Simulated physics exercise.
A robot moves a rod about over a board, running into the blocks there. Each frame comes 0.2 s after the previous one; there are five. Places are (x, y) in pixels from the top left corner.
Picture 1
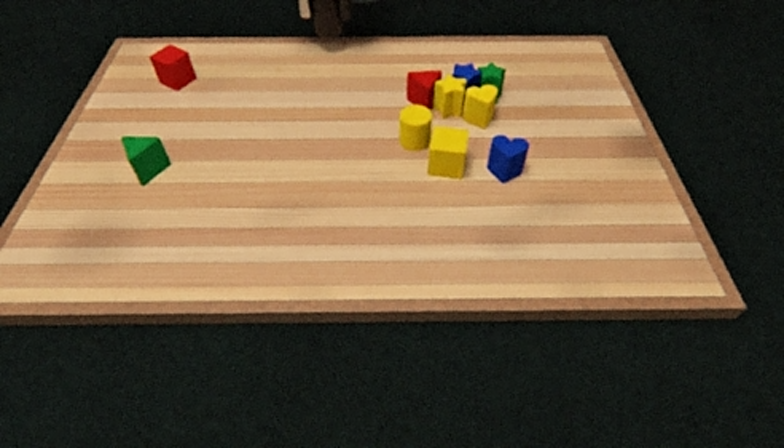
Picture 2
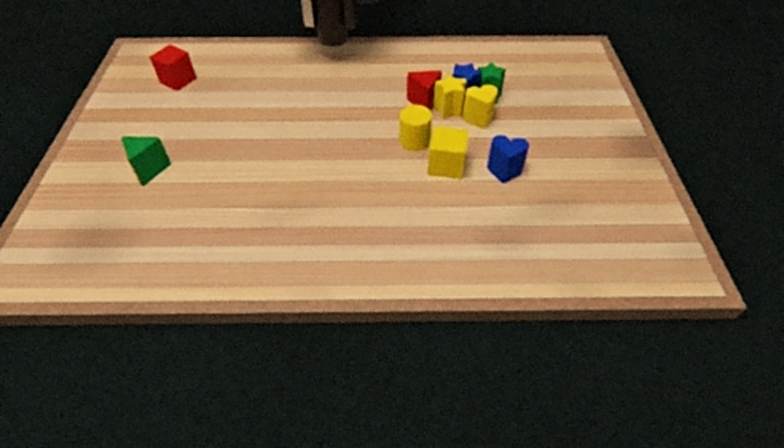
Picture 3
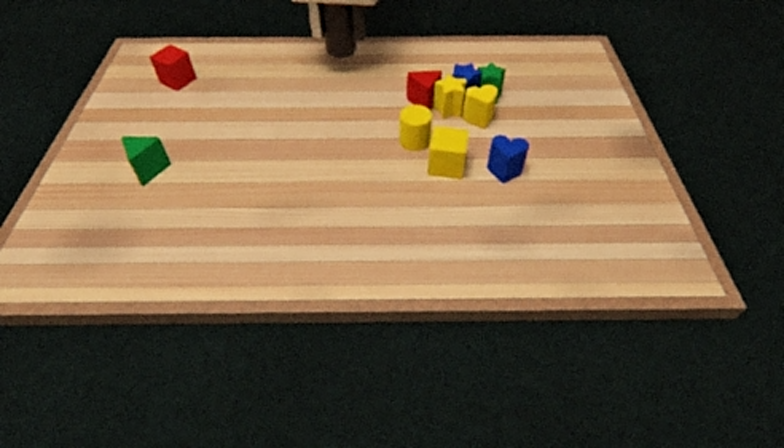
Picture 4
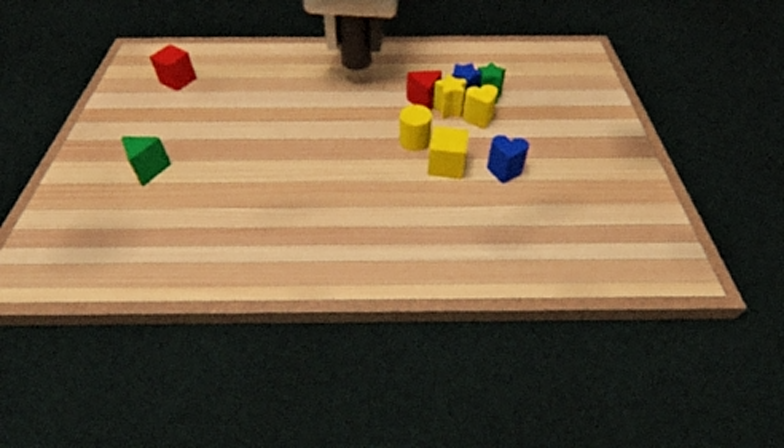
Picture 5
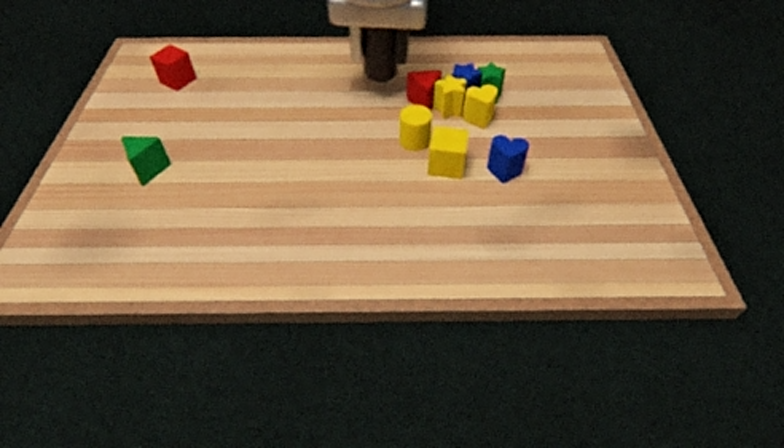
A dark rod moves down and right across the board while the colored blocks stay still.
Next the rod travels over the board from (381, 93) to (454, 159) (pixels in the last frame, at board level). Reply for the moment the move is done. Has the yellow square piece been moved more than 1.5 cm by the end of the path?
My answer is yes.
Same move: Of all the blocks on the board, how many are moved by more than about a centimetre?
In total, two blocks get moved by over 1 cm.
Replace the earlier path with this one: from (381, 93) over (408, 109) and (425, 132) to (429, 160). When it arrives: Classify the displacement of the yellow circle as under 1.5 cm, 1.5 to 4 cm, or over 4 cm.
The answer here is over 4 cm.
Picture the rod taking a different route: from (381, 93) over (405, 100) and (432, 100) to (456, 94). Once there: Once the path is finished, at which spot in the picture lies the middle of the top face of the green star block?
It is at (514, 67).
On the path given first. One third of the way, rod at (405, 95); nothing pushed yet.
Two thirds of the way, rod at (429, 117); yellow circle at (422, 130); yellow square piece at (455, 147), turned 20° anticlockwise.
At the end, rod at (456, 141); yellow circle at (425, 142); red triangular block still; yellow square piece at (455, 159), turned 75° anticlockwise.
